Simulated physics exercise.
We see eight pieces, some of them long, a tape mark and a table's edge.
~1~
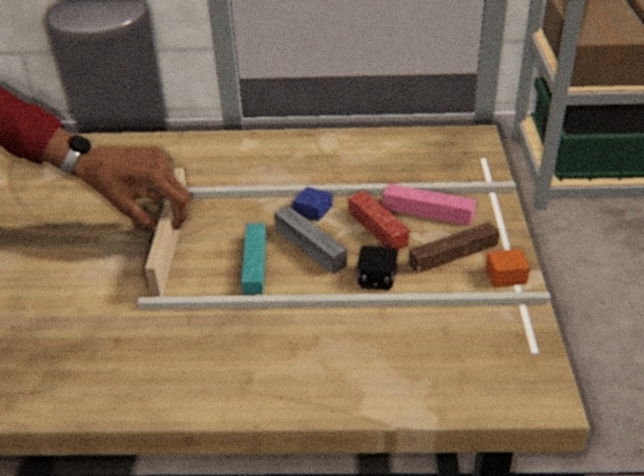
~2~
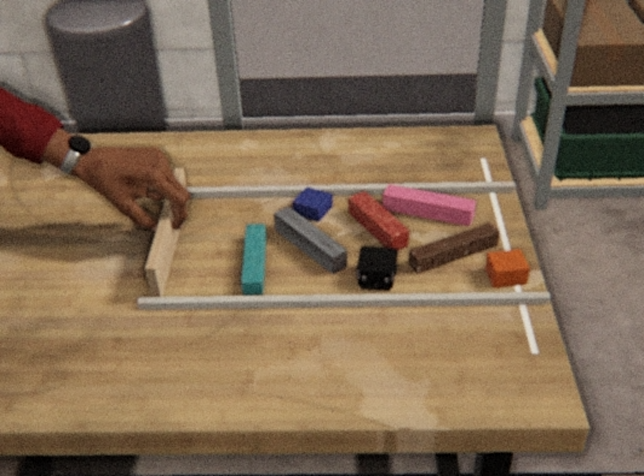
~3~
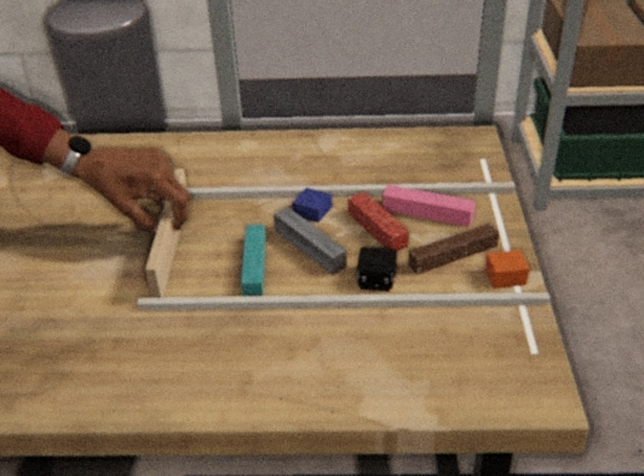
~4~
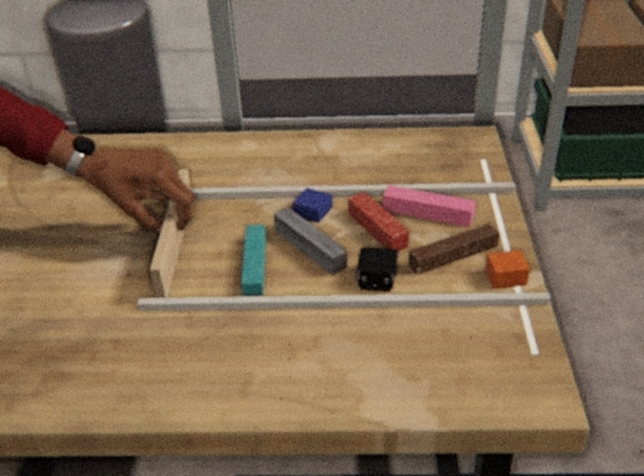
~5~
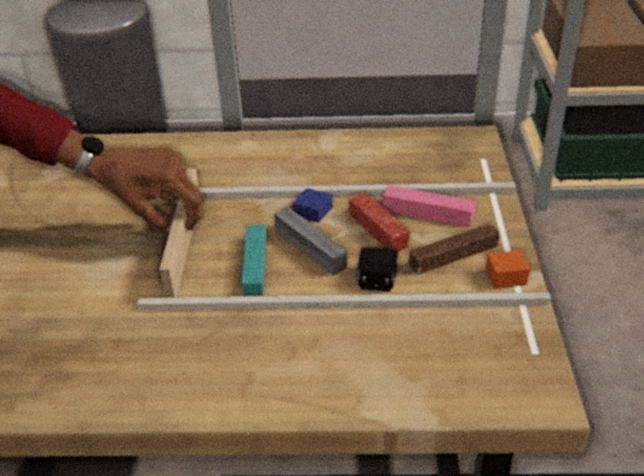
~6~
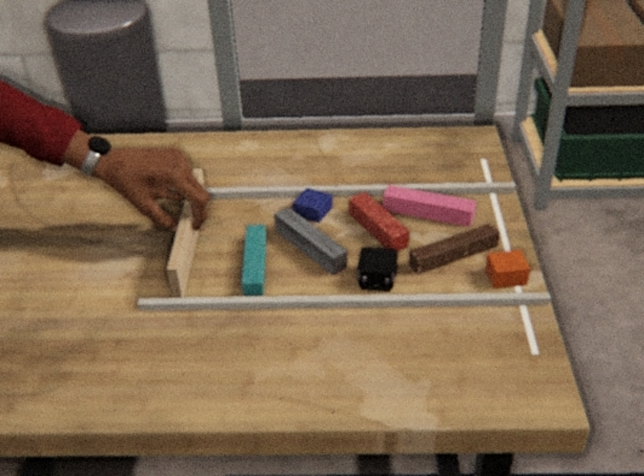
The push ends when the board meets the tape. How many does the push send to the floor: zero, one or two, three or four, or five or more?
Outcome: The number that fall off is five or more.
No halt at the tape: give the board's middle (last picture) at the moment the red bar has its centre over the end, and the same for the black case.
Near (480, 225) and (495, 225).
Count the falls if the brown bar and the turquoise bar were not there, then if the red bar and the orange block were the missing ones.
It would be 4 and 4.
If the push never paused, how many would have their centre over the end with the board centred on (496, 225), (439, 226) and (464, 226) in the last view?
The counts: 5, 1 and 3.
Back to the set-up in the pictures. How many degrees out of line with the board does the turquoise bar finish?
Roughly 0° out of line.
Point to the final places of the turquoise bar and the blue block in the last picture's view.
The turquoise bar at (521, 255), the blue block at (510, 196).
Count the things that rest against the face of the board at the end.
It touches 2.
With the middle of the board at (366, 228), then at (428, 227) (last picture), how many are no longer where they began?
7 and 8.
Early on, none off yet; orange block at rest near (507, 269); brown bar at rest near (455, 248); pink bar at rest near (429, 206).
A while later, none off yet; orange block at rest near (507, 269); brown bar travelled a little near (498, 242); pink bar travelled about its own width near (499, 205).
Finally, the number that fall off is five or more; lost, grey stick, black case, red bar, pink bar, brown bar and orange block.
